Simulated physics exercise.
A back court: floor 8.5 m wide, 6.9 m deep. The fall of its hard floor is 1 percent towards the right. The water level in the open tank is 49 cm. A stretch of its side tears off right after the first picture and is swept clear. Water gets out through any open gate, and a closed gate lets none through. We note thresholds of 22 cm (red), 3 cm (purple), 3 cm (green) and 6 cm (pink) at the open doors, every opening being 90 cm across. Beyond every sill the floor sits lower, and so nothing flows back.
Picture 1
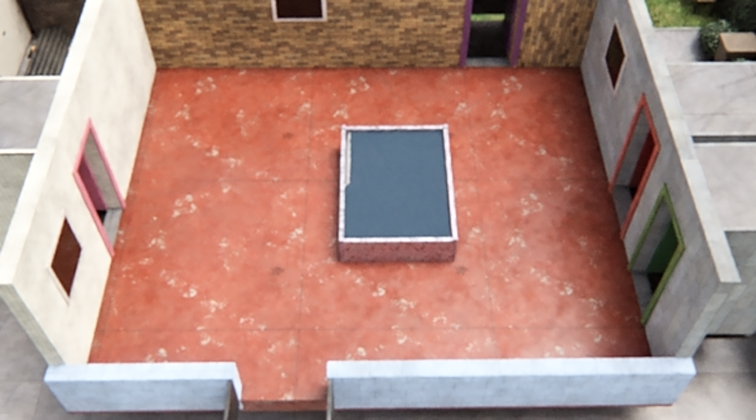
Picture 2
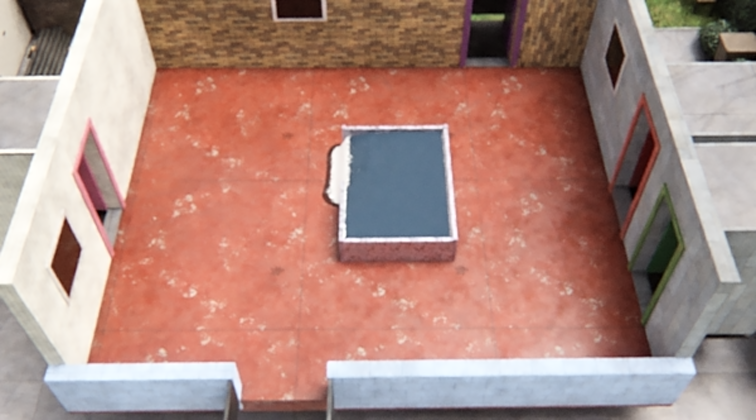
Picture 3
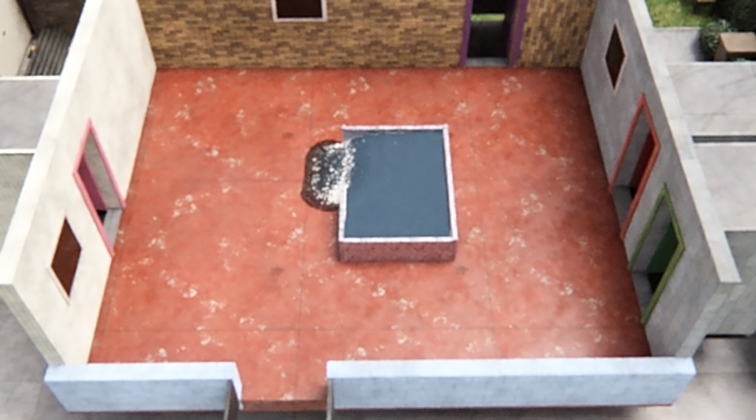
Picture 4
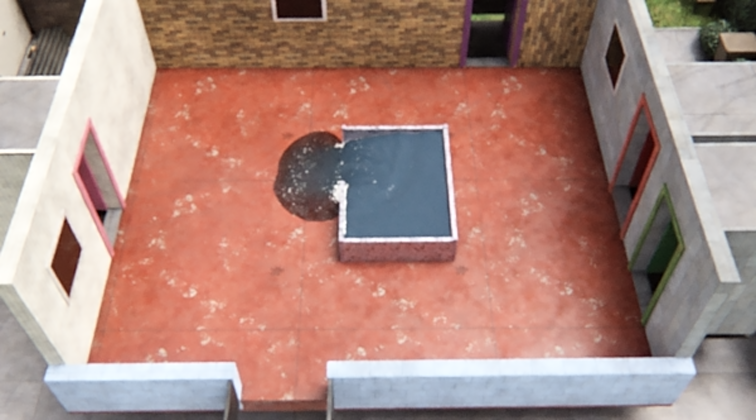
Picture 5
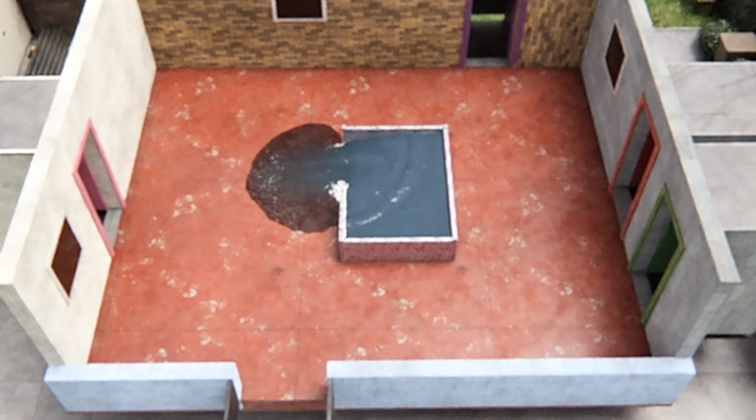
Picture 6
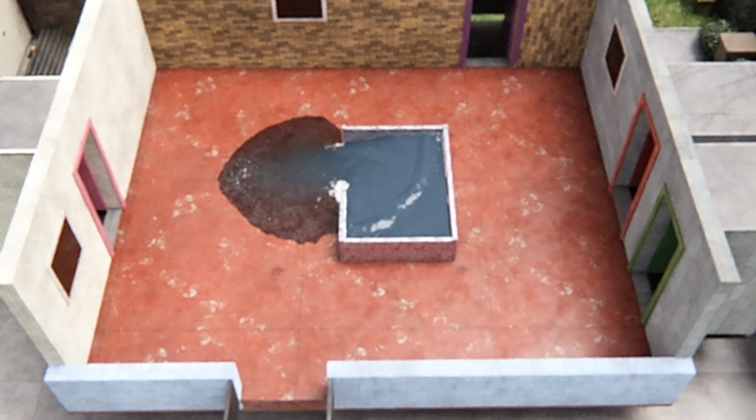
In a walled courtyard with a red floor, a raised rectangular tank of dark water sits still. Its left side opens and white, foaming water bursts through the gap onto the floor. A dark, rounded sheet of water spreads steadily leftward while ripples and streaks of foam cross the tank's surface.
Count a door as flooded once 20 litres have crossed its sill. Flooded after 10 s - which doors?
Red door: No. Purple door: No. Green door: No. Pink door: Yes.
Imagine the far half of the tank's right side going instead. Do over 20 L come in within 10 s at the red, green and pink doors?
Door by door - red: Within bounds, green: Out of bounds, pink: Within bounds.
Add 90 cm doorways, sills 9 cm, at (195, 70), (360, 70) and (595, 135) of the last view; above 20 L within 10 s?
Result in order - more than that, not enough, not enough.
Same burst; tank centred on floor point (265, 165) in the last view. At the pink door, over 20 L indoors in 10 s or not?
Pink: Within limit.
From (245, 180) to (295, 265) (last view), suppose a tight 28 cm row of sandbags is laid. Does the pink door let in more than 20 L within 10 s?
Next, pink ends up on the low side.
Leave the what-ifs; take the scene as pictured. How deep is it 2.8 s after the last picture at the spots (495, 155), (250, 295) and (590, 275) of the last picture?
Around 0 cm, 1 cm and 0 cm, in the order given.
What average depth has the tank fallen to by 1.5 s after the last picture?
29 cm.
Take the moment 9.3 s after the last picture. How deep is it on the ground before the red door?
The depth there is near 0.0 cm.
Then, 0.7 s after the last picture water covers 20 % of the floor and is deepest (26 cm) near (335, 163); red door not reached, purple door not reached, green door not reached, pink door not reached.
Then, 1.5 s after the last picture water covers 30 % of the floor and is deepest (22 cm) near (334, 171); red door not reached, purple door not reached, green door not reached, pink door 13 cm at the sill, 3 L in.
Then, 2.8 s after the last picture water covers 30 % of the floor and is deepest (22 cm) near (154, 81); red door not reached, purple door not reached, green door not reached, pink door 12 cm at the sill, 32 L in.
Then, 5.3 s after the last picture water covers 40 % of the floor and is deepest (12 cm) near (268, 135); red door not reached, purple door not reached, green door not reached, pink door 8 cm at the sill, 51 L in.
Then, 9.3 s after the last picture water covers 75 % of the floor and is deepest (8 cm) near (583, 81); red door not reached, purple door 3 cm at the sill, 0 L in, green door not reached, pink door 4 cm at the sill, 55 L in.
